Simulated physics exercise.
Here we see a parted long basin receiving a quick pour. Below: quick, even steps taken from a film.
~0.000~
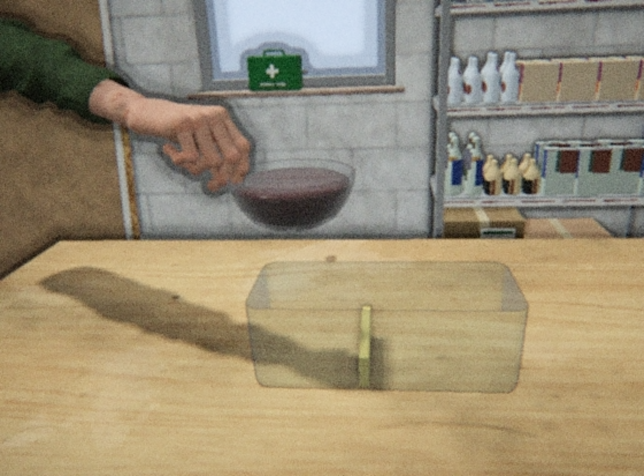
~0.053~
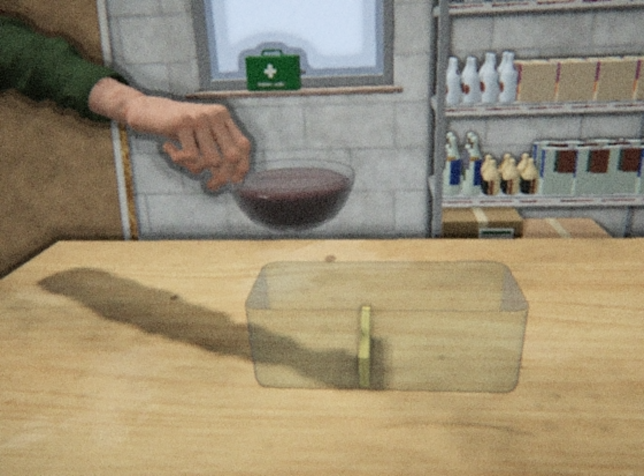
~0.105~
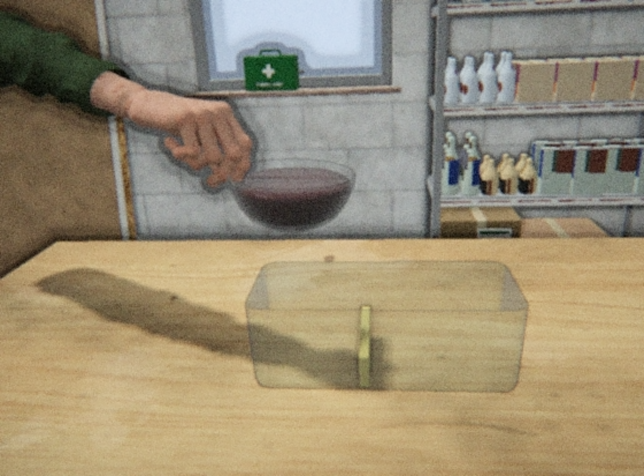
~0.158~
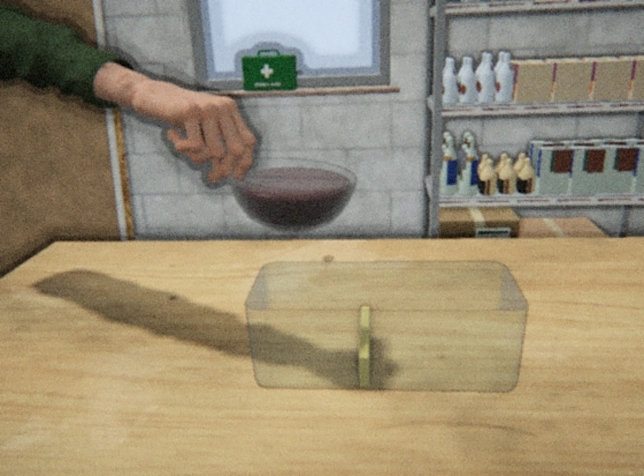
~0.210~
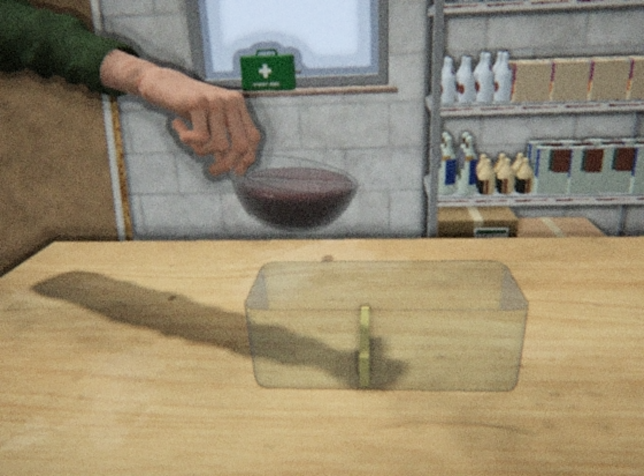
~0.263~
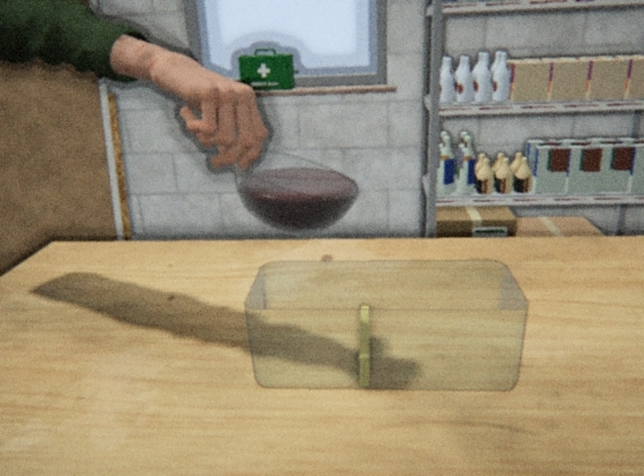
A hand in a green sleeve gradually tilting a glass bowl of dark red liquid rightward above a clear, divided basin.
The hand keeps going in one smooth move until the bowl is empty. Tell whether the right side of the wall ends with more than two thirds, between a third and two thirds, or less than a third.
Higher than two thirds.
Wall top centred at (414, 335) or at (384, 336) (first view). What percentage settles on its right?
First try: Roughly 25 per cent; second try: 70 per cent.
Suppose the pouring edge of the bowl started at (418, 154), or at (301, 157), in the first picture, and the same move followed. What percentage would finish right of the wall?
Roughly 95 percent on the first try and 35 percent on the second.
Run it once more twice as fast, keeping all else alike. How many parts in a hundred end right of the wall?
I'd estimate about 65 percent ends up there.
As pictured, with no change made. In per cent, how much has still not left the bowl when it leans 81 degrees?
20 %.
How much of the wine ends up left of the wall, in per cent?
Close to 15 in a hundred.
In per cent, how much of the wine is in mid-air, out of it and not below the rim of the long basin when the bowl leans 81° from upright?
Roughly 30 percent.
By 0.64 s the tilt is 81° and 18 per cent is still to pour, 0 is left of the wall and 50 right of it.
By 0.91 s the tilt is 113° and 0 per cent is still to pour, 16 is left of the wall and 83 right of it.
By 1.20 s the tilt is 116° and 0 per cent is still to pour, 16 is left of the wall and 83 right of it.
By 1.51 s the tilt is 116° and 0 per cent is still to pour, 16 is left of the wall and 83 right of it.
At rest 16 per cent lies left of the wall, 84 right of it and 1 outside.
